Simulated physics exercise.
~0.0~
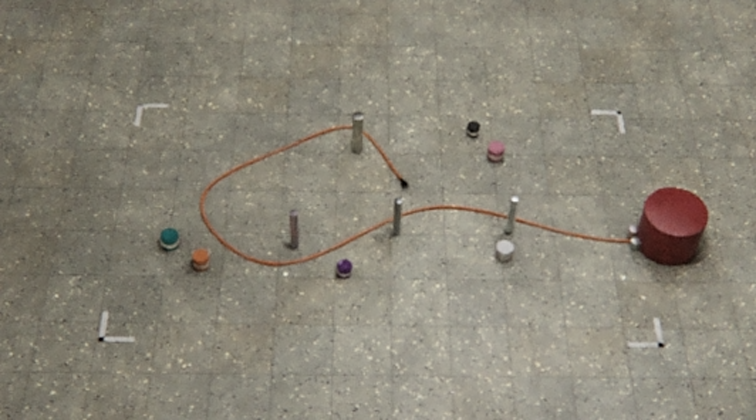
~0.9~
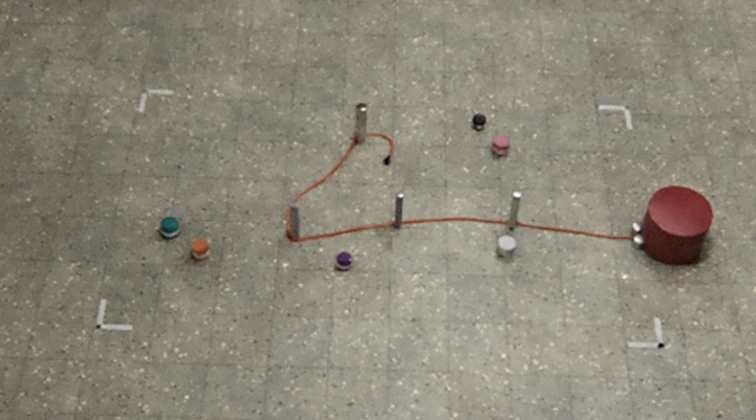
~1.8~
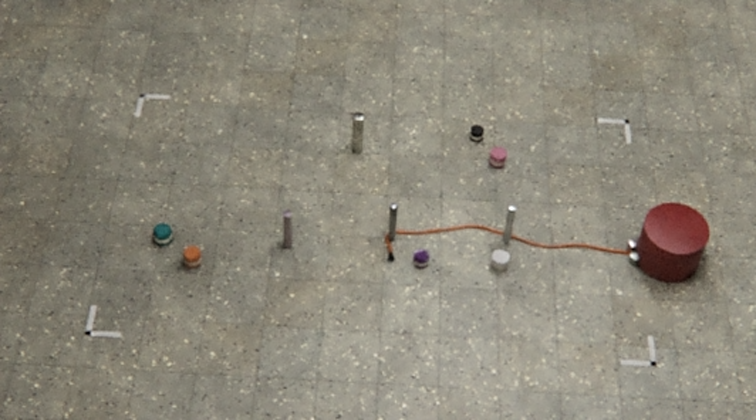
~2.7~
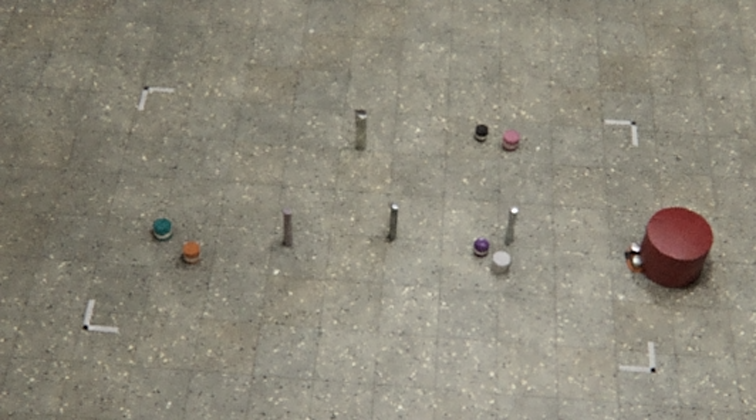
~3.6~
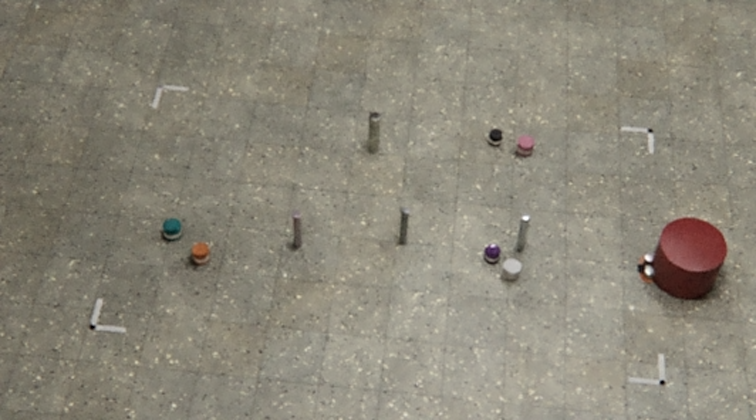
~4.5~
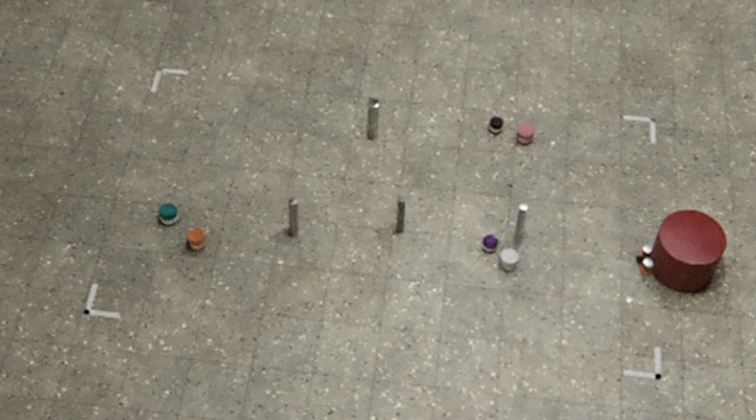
Red reel drawing in an orange lead past upright posts, shifting the purple jar right and nudging the pink tin slightly right.
